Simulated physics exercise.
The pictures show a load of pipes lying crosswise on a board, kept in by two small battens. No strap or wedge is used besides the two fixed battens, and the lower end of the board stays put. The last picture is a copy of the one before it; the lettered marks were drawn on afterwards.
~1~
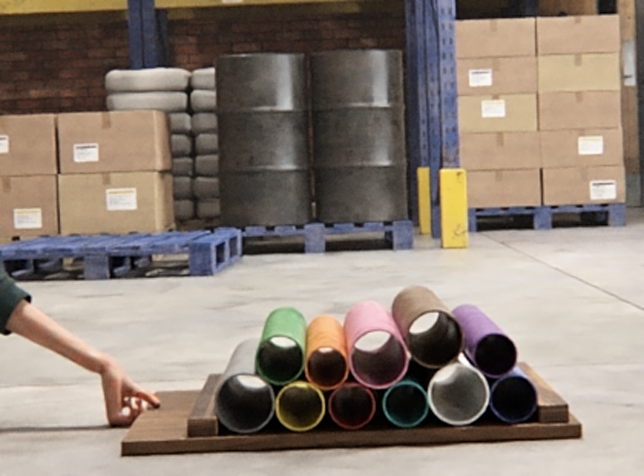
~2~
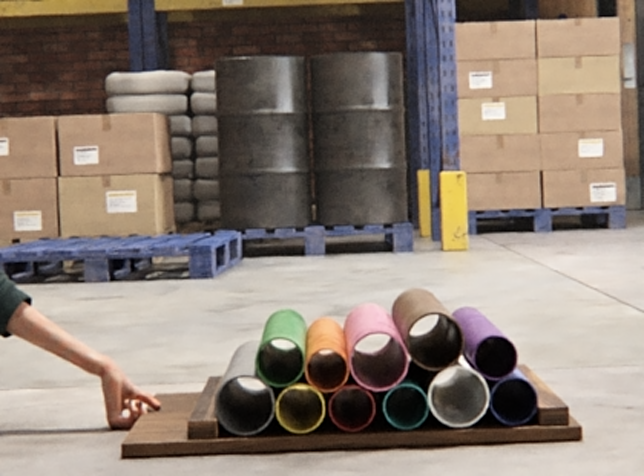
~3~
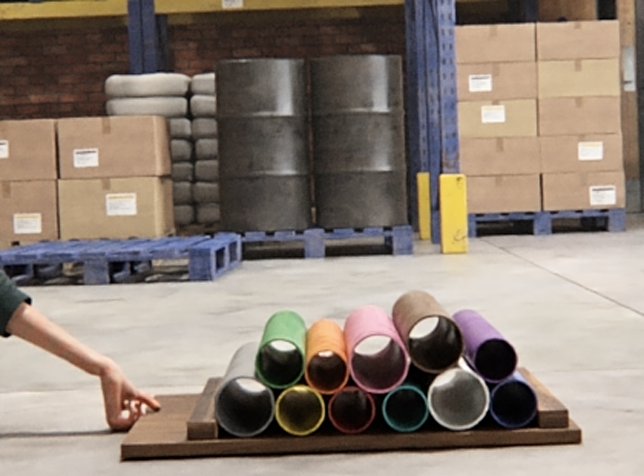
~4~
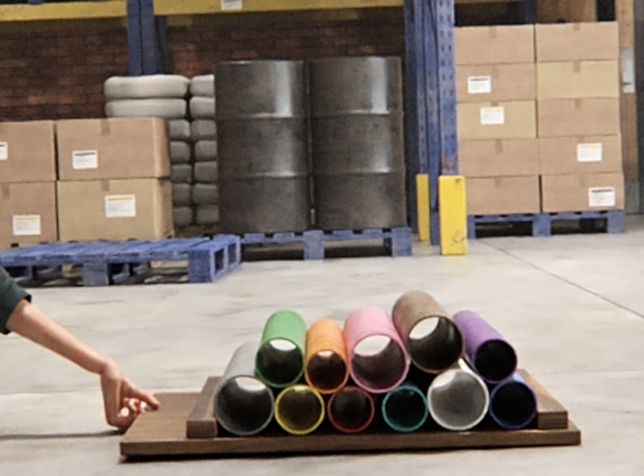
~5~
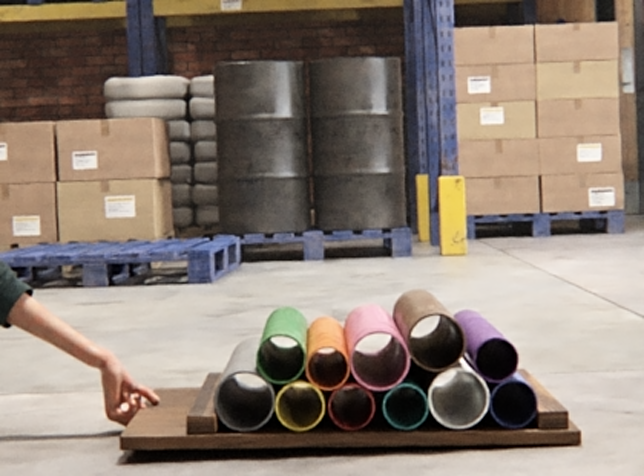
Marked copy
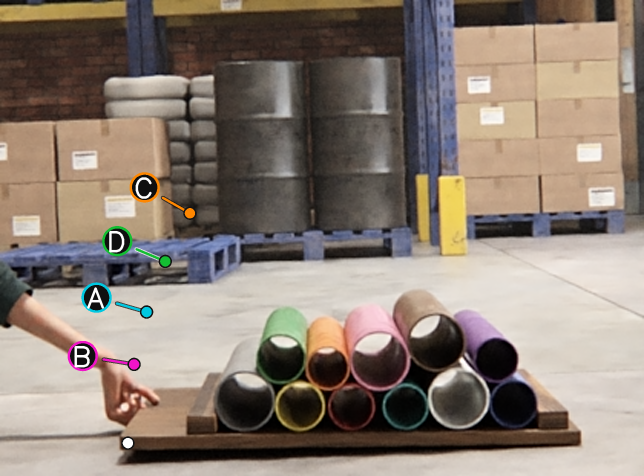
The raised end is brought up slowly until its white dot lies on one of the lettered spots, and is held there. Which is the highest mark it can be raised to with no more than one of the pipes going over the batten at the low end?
Up to B.
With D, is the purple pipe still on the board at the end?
No, with D.
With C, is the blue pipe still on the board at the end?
Yes.
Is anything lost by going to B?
At B: No.
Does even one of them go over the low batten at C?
Yes, at C.
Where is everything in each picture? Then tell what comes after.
In the first frame, red pipe (352, 406); turquoise pipe (406, 404); white pipe (458, 394).
In the second frame, white pipe (458, 396); blue pipe (514, 401).
In the third frame, board (348, 408); grey pipe (245, 406); yellow pipe (300, 410); orange pipe (327, 371).
In the fourth frame, board (347, 407); grey pipe (244, 405); yellow pipe (300, 409).
In the fifth frame, board (347, 405); grey pipe (245, 401); yellow pipe (300, 406).
On the copy, A at (146, 312); B at (134, 364); C at (190, 213); D at (165, 261); the white dot at (128, 443).
On B. First, board at 11°.
Then, board at 12°.
Finally, board at 12°, none over the low batten.
By contrast, A two over the low batten (purple, brown); C five over the low batten; D four over the low batten (pink, purple, brown, orange).
